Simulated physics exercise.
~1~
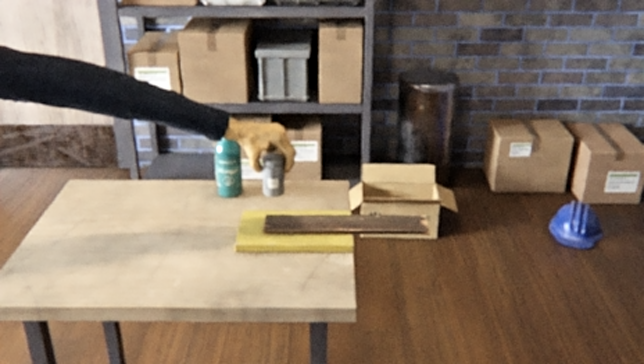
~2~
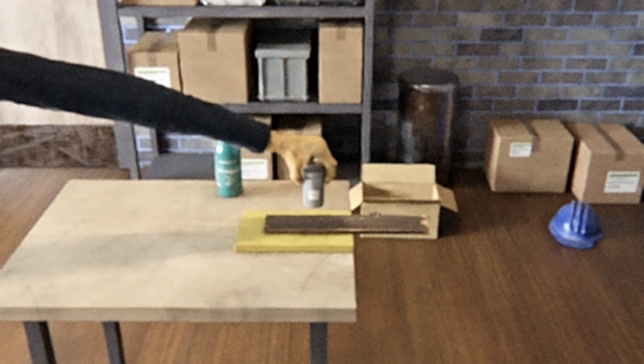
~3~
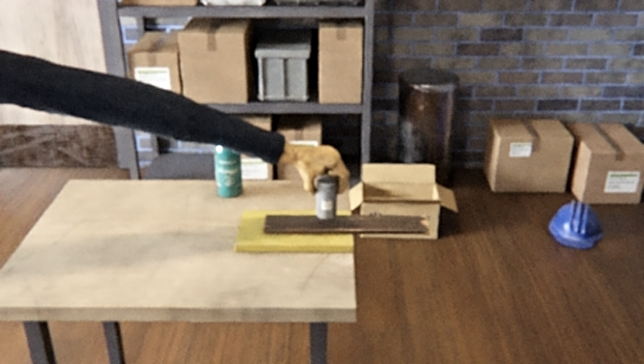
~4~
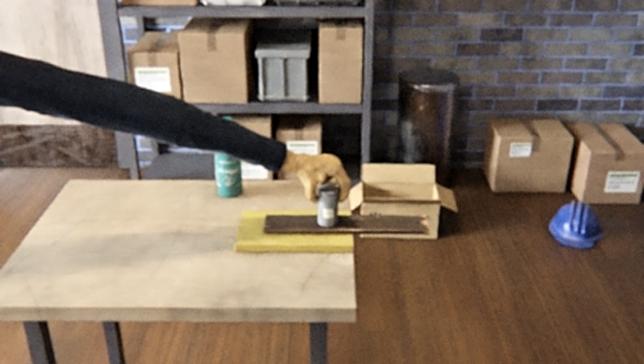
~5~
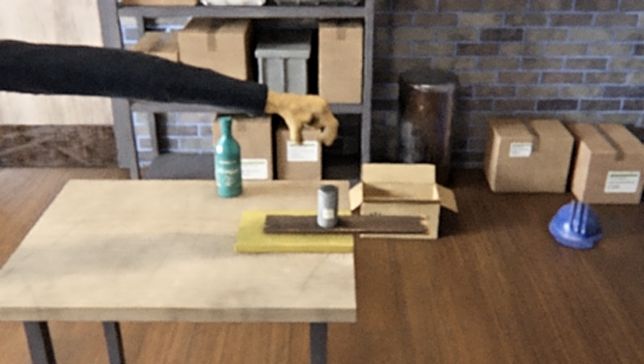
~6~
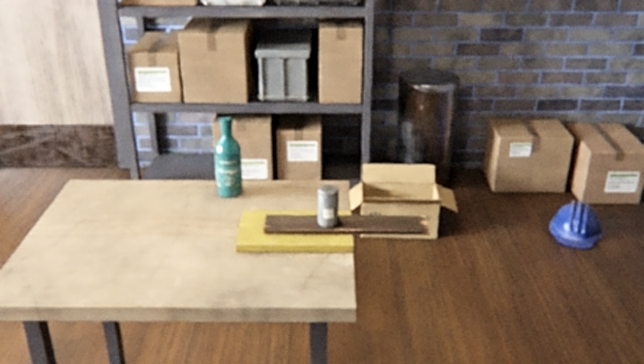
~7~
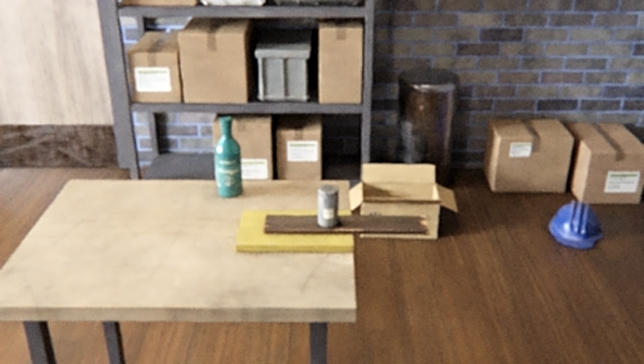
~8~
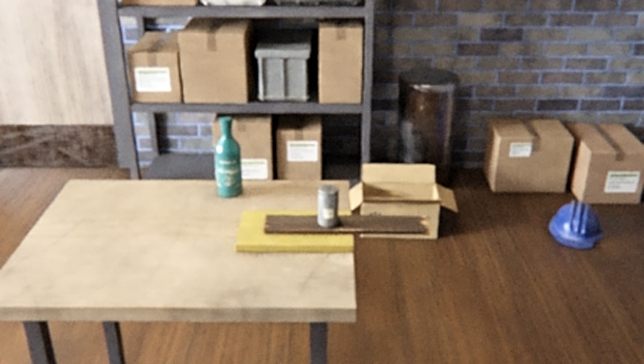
A black-sleeved arm with a tan hand reaches in from the left over a pale wooden table, seen from slightly above in a storeroom with shelves of boxes and a brick wall. On the table are a turquoise bottle near the back and a yellow slab at the right edge, topped by a dark plank that juts past the table. The hand carries a small grey shaker to the right and sets it upright on the plank. It lets go and withdraws to the left. The shaker stays standing, and the plank holds, still resting in place.
